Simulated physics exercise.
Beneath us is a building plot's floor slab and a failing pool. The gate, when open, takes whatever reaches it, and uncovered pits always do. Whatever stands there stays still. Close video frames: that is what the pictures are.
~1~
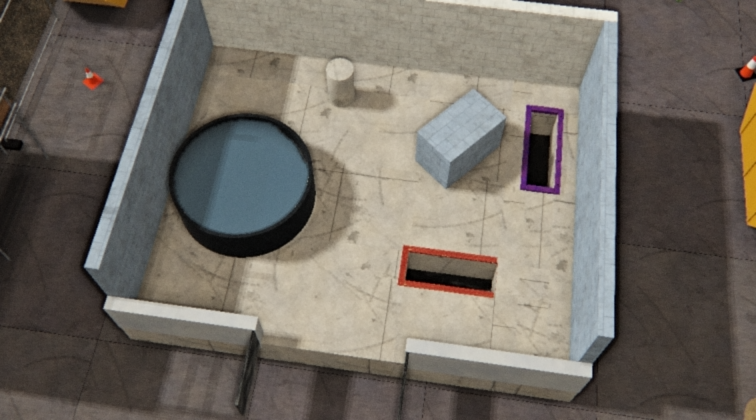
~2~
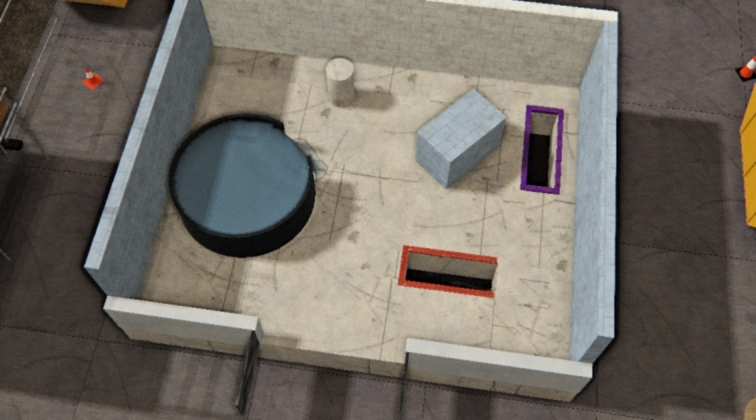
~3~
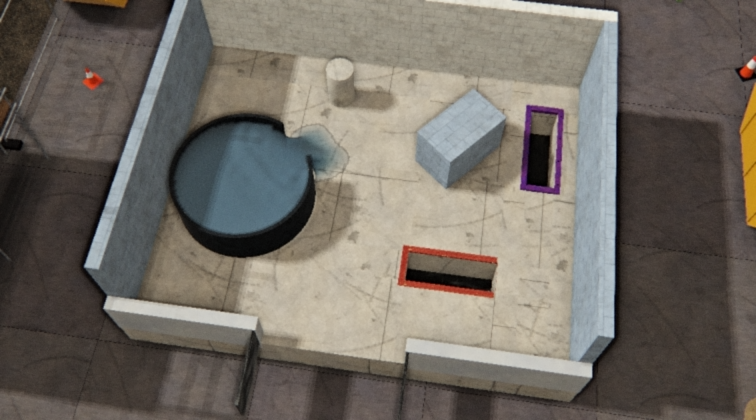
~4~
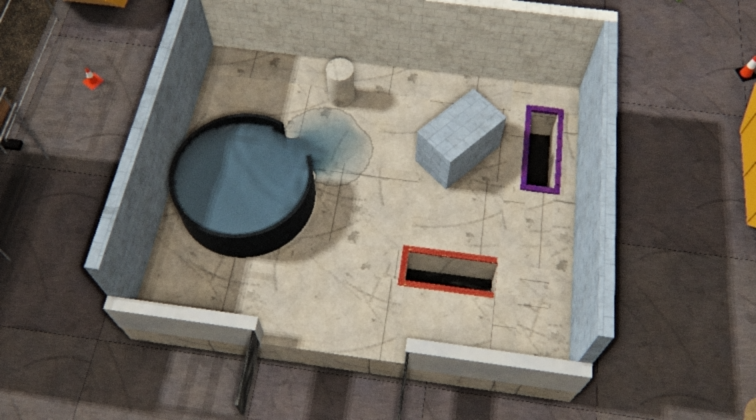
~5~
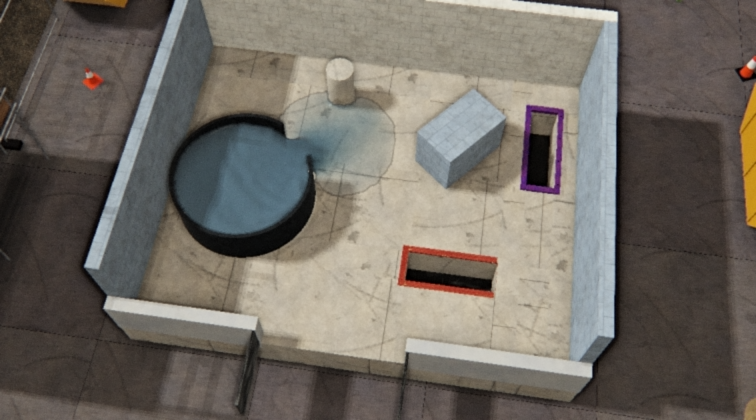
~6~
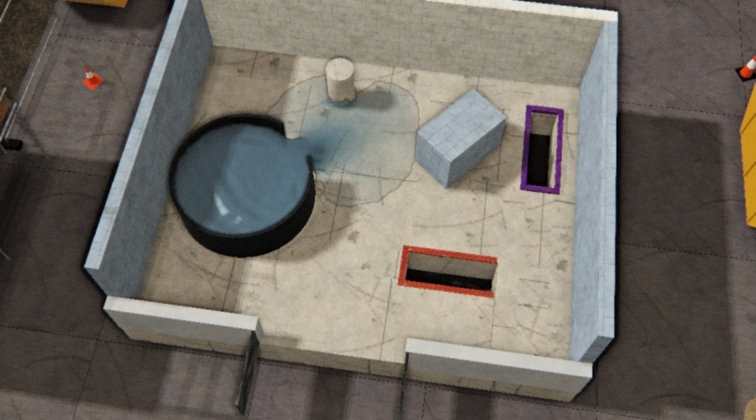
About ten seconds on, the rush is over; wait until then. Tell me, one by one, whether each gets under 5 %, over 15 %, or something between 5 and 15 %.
One by one: The gate gets under 5 %; the red pit gets between 5 and 15 %; the purple pit gets over 15 %.
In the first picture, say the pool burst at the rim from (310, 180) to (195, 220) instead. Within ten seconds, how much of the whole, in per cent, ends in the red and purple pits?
Red 12 %, purple 2 %.
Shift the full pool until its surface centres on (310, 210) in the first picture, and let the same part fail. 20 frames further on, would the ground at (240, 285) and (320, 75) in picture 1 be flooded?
Result, points in order: Unwetted; inundated.
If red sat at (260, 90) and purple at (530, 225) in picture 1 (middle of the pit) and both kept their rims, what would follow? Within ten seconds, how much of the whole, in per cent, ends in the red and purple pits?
The red pit receives 8 per cent and the purple pit 12 per cent.
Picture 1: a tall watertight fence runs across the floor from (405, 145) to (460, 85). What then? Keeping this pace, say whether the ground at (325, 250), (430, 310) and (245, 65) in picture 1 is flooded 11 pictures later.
In that order, I'd expect them to be kept clear of the flood, kept clear of the flood and reached by the flood.
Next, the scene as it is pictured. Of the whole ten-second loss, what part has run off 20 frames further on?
My guess would be around 15 percent.
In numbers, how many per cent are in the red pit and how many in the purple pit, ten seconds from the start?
Shares, in order: 8 % and 24 %.
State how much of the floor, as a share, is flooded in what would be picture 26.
My guess is around 45 in a hundred.
A moment on, water covers 25 % of the floor; the gate 0 %, the red pit 0 %, the purple pit 0 %.
Next, water covers 35 % of the floor; the gate 0 %, the red pit 0 %, the purple pit 0 %.
Then, water covers 45 % of the floor; the gate 0 %, the red pit 1 %, the purple pit 4 %.
Later, water covers 70 % of the floor; the gate 0 %, the red pit 3 %, the purple pit 16 %.
In the end, water covers 90 % of the floor; the gate 0 %, the red pit 7 %, the purple pit 24 %.
